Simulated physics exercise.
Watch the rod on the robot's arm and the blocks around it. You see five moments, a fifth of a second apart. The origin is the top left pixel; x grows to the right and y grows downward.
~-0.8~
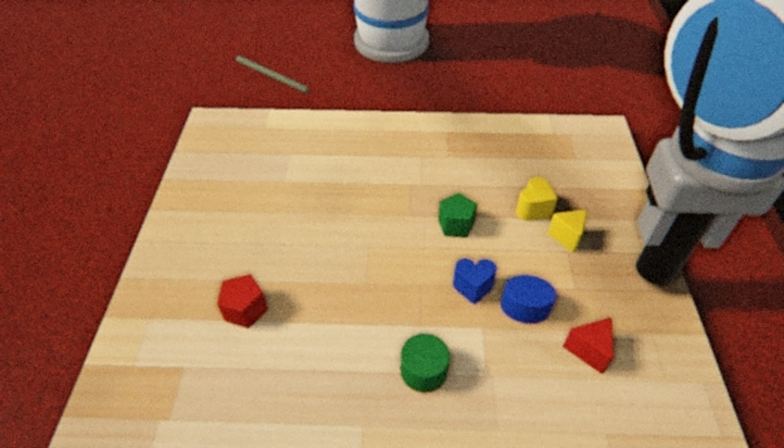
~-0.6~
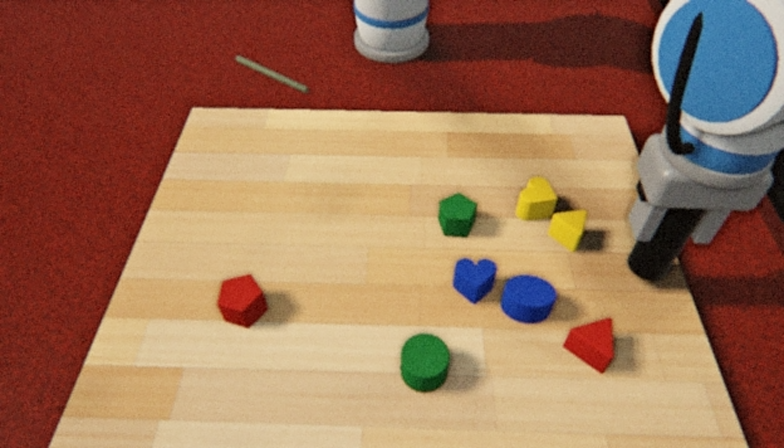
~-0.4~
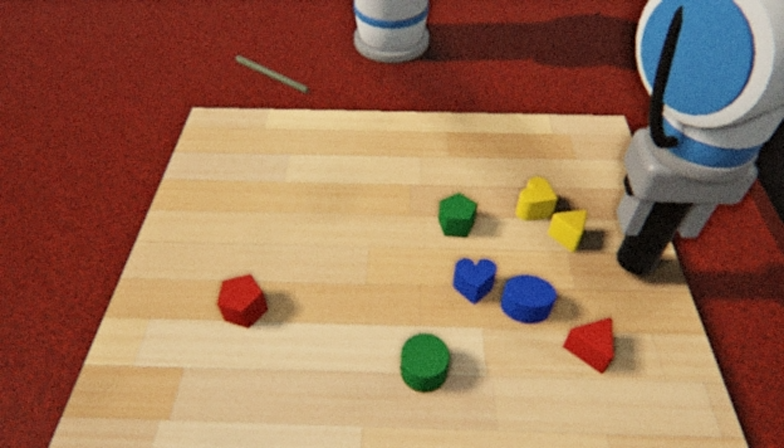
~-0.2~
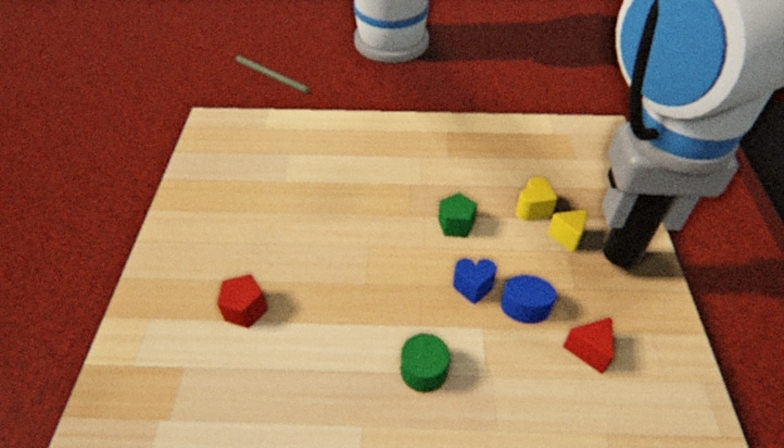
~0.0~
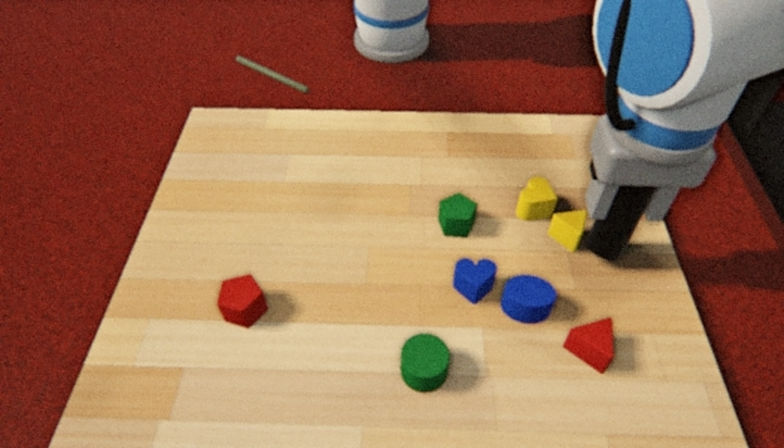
The footage shows a robot arm with a dark rod moving slowly leftward and slightly up the view over a wooden board, drawing close to a yellow triangle, while the red, green, blue and yellow blocks stay still.
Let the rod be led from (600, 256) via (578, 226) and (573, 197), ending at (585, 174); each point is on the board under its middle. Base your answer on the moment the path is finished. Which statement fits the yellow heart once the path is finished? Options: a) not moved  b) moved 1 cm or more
My answer is option a.
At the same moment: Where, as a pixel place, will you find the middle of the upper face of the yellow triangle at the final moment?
It will likely be found at (555, 208).
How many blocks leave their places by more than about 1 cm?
Blocks displaced: 1.
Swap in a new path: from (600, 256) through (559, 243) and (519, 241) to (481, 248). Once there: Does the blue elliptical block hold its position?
I'd say yes.
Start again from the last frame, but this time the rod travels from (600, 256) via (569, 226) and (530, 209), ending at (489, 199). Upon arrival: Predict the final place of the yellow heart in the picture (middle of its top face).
Top centre: (482, 158).
The first path, step by step. One third of the way, rod (582, 215); yellow triangle (556, 208), turned 20° anticlockwise.
Two thirds of the way, rod (577, 186); yellow triangle (555, 208), turned 20° anticlockwise.
At the end, rod (589, 163); yellow heart in place; yellow triangle (555, 208), turned 20° anticlockwise.
